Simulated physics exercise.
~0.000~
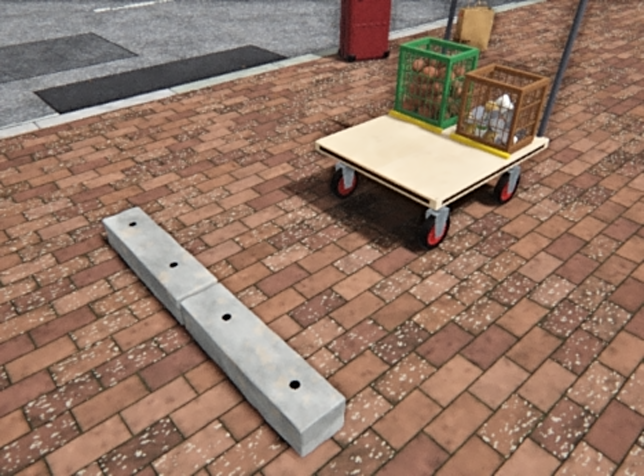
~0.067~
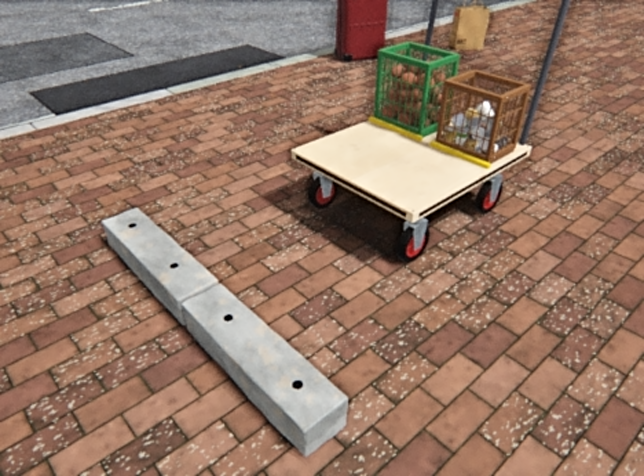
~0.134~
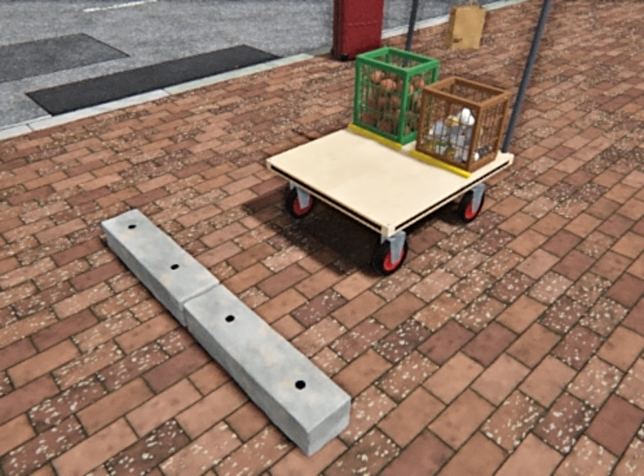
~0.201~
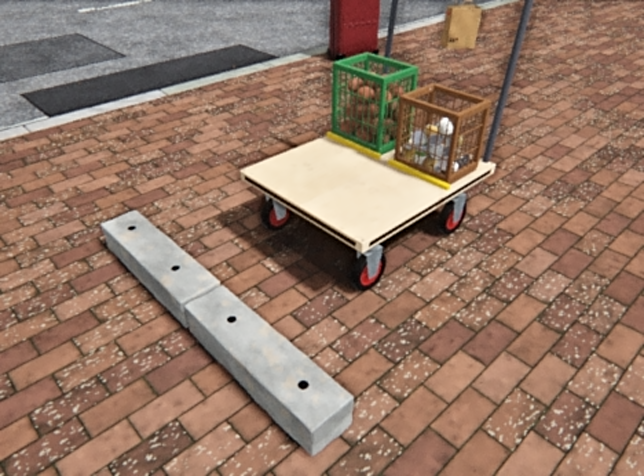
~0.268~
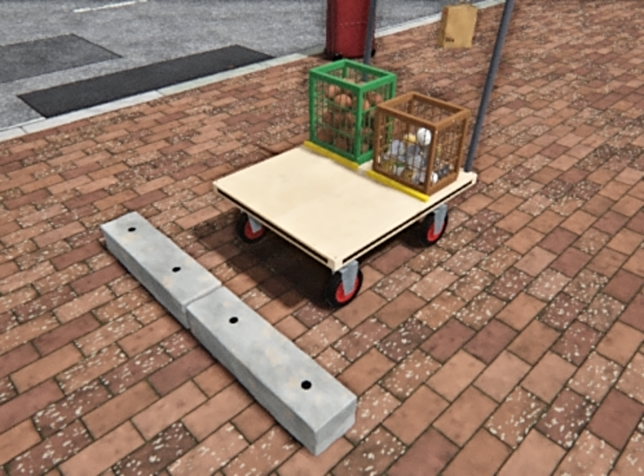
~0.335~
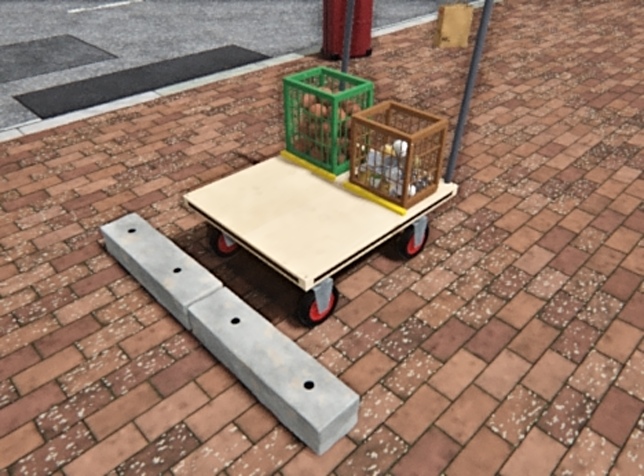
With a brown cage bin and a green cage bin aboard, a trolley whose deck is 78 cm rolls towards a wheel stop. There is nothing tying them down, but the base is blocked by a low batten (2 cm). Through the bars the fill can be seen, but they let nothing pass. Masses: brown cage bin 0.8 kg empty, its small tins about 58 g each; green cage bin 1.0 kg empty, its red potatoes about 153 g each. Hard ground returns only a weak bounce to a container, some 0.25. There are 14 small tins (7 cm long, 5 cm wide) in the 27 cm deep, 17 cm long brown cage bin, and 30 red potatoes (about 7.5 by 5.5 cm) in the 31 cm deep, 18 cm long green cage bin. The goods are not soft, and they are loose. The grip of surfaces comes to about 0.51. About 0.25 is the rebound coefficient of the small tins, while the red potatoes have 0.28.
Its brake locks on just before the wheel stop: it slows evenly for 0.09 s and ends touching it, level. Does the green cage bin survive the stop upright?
At this speed - green cage bin: Tipped.
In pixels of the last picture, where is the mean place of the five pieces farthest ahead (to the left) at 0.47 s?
Mean position approx. (294, 137).
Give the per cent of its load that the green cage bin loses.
That comes to around 20 per cent.
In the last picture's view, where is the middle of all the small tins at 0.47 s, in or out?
At about (368, 184) in pixels.
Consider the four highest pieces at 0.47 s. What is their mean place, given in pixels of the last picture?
(296, 107).
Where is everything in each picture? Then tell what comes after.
In the first picture (each is followed by its nearest rim corner in this view; the camera moves round a little), green cage bin, (451, 57); brown cage bin, (523, 89); 75 cm short of the stop; none out.
The second picture shows green cage bin, (430, 63); brown cage bin, (503, 96); 62 cm short of the stop.
The third picture shows green cage bin, (408, 70); brown cage bin, (481, 105); 50 cm short of the stop.
The fourth picture shows green cage bin, (385, 78); brown cage bin, (460, 114); 37 cm short of the stop.
The fifth picture shows green cage bin, (361, 86); brown cage bin, (437, 124); 24 cm short of the stop.
The sixth picture shows green cage bin, (336, 95); brown cage bin, (413, 136); 11 cm short of the stop; none out.
After 0.35 s, it starts to lose speed.
After 0.47 s, the brown cage bin leans 11° with 0 of 14 out and the green cage bin leans 18° with 0 of 30 out.
After 0.65 s, the brown cage bin leans 4° with 0 of 14 out and the green cage bin leans 54° with 0 of 30 out.
After 0.95 s, the brown cage bin is upright with 0 of 14 out and the green cage bin is down with 5 of 30 out.
Final count (at 1.52 s), the brown cage bin is upright with 0 of 14 out and the green cage bin is down with 6 of 30 out. Greatest lean of the green cage bin, 95°.
